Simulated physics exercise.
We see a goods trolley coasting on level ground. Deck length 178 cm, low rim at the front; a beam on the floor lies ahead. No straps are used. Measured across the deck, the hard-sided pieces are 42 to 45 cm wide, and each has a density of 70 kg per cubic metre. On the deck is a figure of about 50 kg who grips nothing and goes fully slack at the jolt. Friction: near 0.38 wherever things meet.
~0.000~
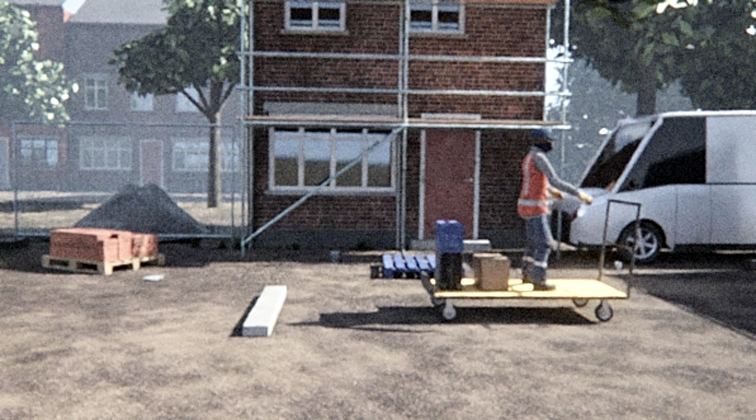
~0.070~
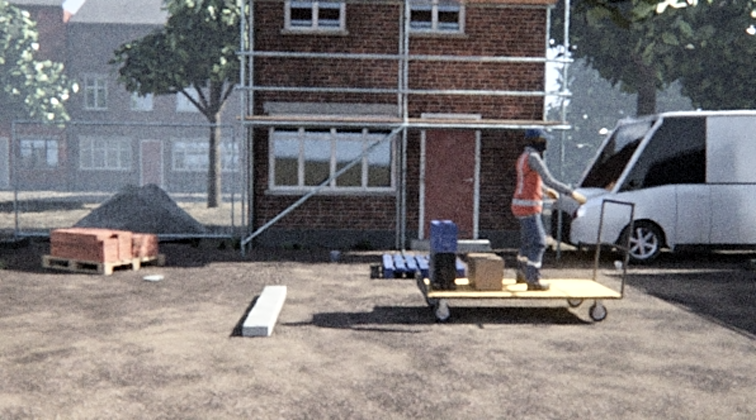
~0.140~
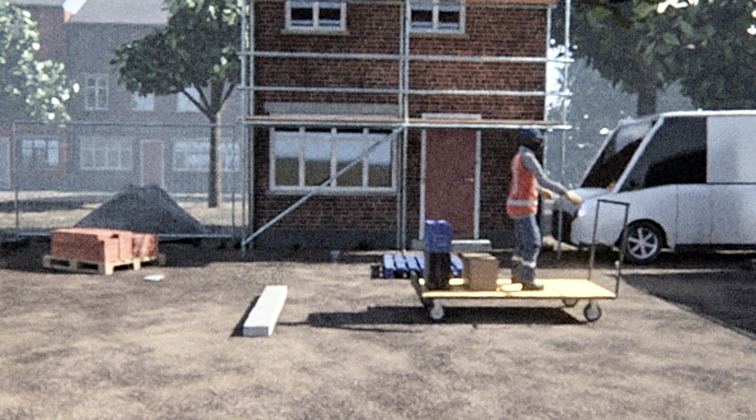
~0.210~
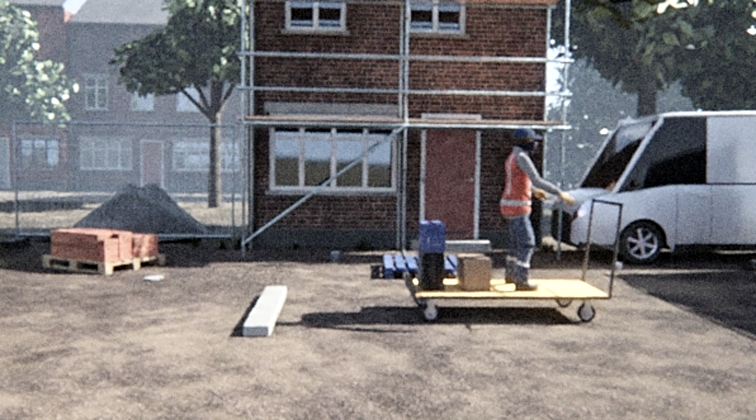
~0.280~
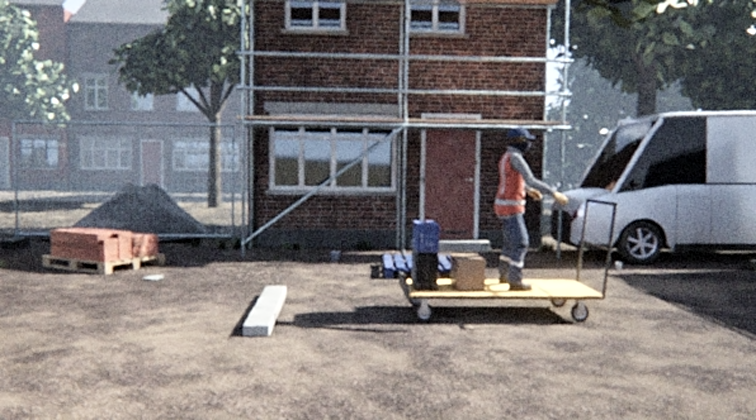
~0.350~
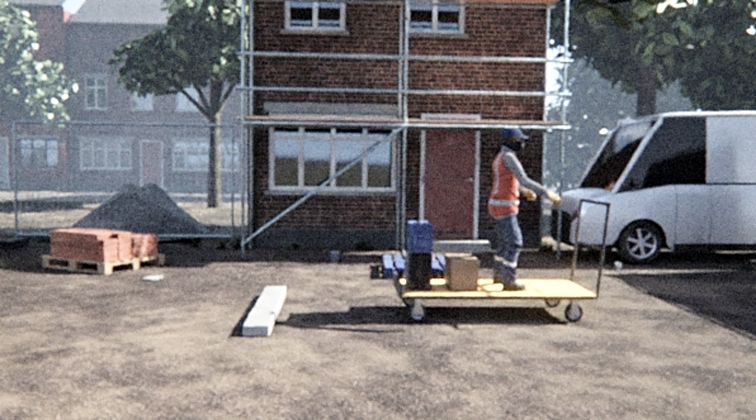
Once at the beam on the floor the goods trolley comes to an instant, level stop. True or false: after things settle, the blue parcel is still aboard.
True.
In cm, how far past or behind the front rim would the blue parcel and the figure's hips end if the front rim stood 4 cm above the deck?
The blue item would end 10 cm behind the front rim, and the hips 120 cm behind it.
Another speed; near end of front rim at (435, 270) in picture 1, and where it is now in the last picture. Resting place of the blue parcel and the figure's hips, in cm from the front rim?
Rest positions: Blue 40 cm past rim; hips 60 cm behind rim.
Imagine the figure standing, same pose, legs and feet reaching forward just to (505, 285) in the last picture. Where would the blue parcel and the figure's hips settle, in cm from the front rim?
Neither reaches the rim: The blue item rests 10 cm behind, the hips 80 cm behind.
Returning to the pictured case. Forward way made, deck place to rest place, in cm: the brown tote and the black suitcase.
Brown 10, black 5; both in cm.
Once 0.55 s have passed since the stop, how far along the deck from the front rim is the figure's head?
About 90 cm behind the front rim.
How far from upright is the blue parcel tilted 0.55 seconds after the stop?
I'd put the tilt at close to 0°.
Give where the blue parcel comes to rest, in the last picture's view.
(284, 235).
After 1.81 s the deck stops.
After 2.36 s the blue parcel is 13 cm behind the rim, tilted 0°, near (284, 235) in the last picture's view.
After 2.81 s the blue parcel is 13 cm behind the rim, tilted 0°, near (284, 235) in the last picture's view.
At rest, 5.8 s, nothing is past the rim; behind it, blue parcel, brown tote, black suitcase and the figure's hips.
